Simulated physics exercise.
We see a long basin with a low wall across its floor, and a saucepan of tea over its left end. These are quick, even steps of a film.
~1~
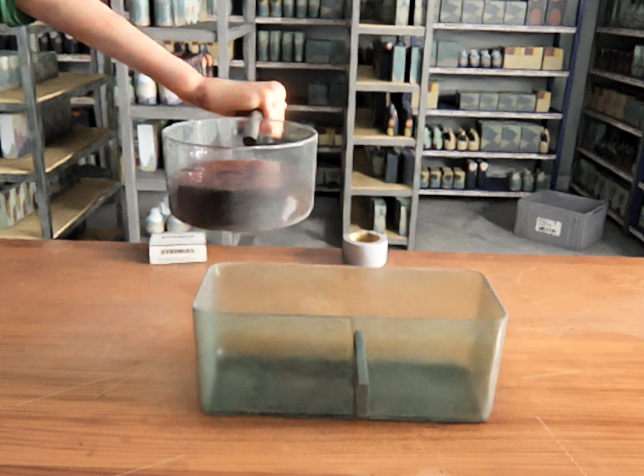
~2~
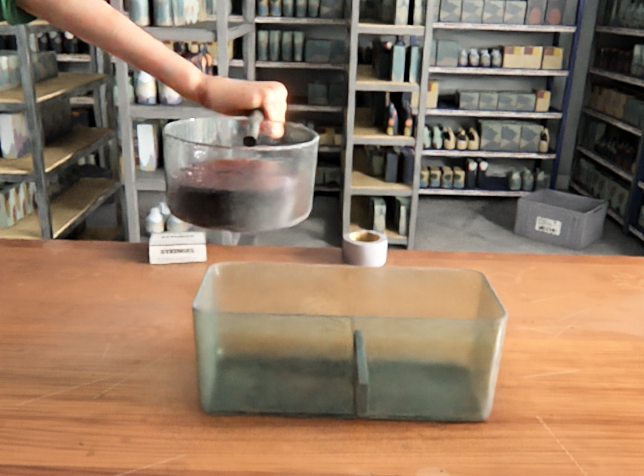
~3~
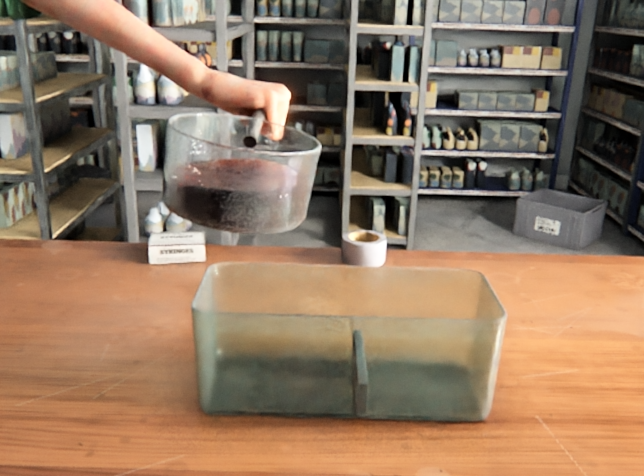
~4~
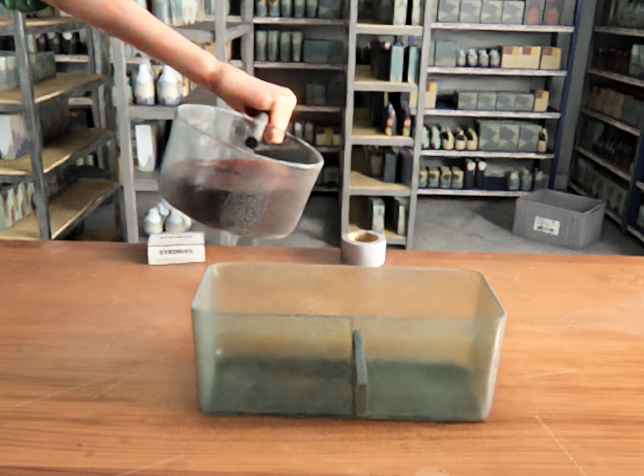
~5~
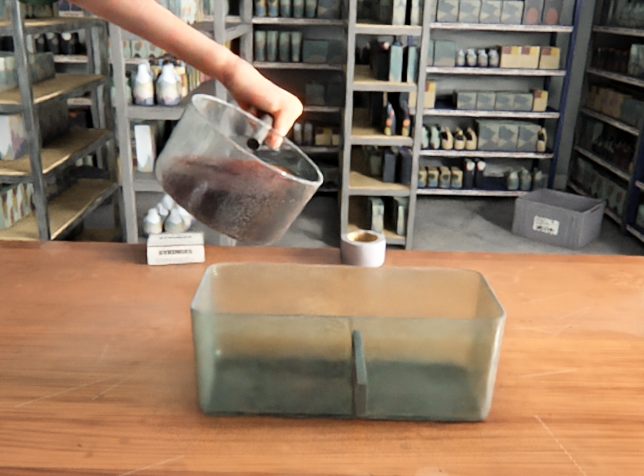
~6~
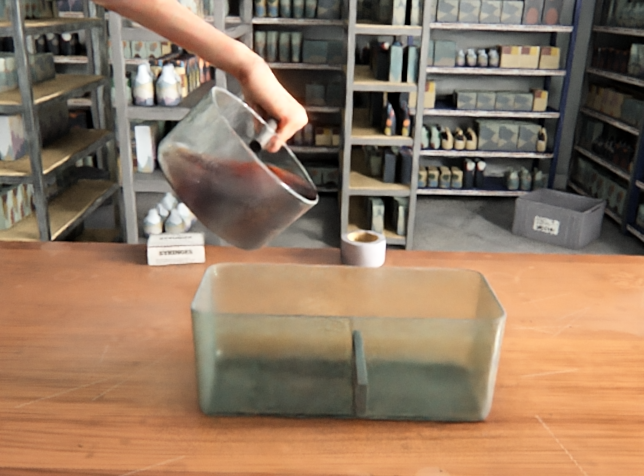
A hand holds a clear pan of dark tea above a long basin and tilts it steeply rightward.
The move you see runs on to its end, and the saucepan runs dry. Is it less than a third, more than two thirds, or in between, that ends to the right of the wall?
In the end under a third is right of the wall.
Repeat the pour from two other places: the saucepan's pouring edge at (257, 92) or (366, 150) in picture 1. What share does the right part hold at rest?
About 15 and 80 per cent.
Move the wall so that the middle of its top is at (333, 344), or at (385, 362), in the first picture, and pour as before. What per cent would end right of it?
Roughly 75 per cent, and 10 per cent.
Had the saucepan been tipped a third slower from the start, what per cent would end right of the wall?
Close to 25 per cent.
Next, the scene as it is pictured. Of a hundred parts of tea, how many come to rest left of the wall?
Some 85 per cent.
A moment on, the saucepan is tipped on its side and 36 per cent is still to pour, 23 is left of the wall and 1 right of it.
Next, the saucepan is tipped on its side and 17 per cent is still to pour, 62 is left of the wall and 13 right of it.
Then the saucepan is tipped on its side and 6 per cent is still to pour, 68 is left of the wall and 13 right of it.
Later the saucepan is tipped on its side and 2 per cent is still to pour, 80 is left of the wall and 15 right of it.
Finally, 83 per cent lies left of the wall, 15 right of it and 2 outside.
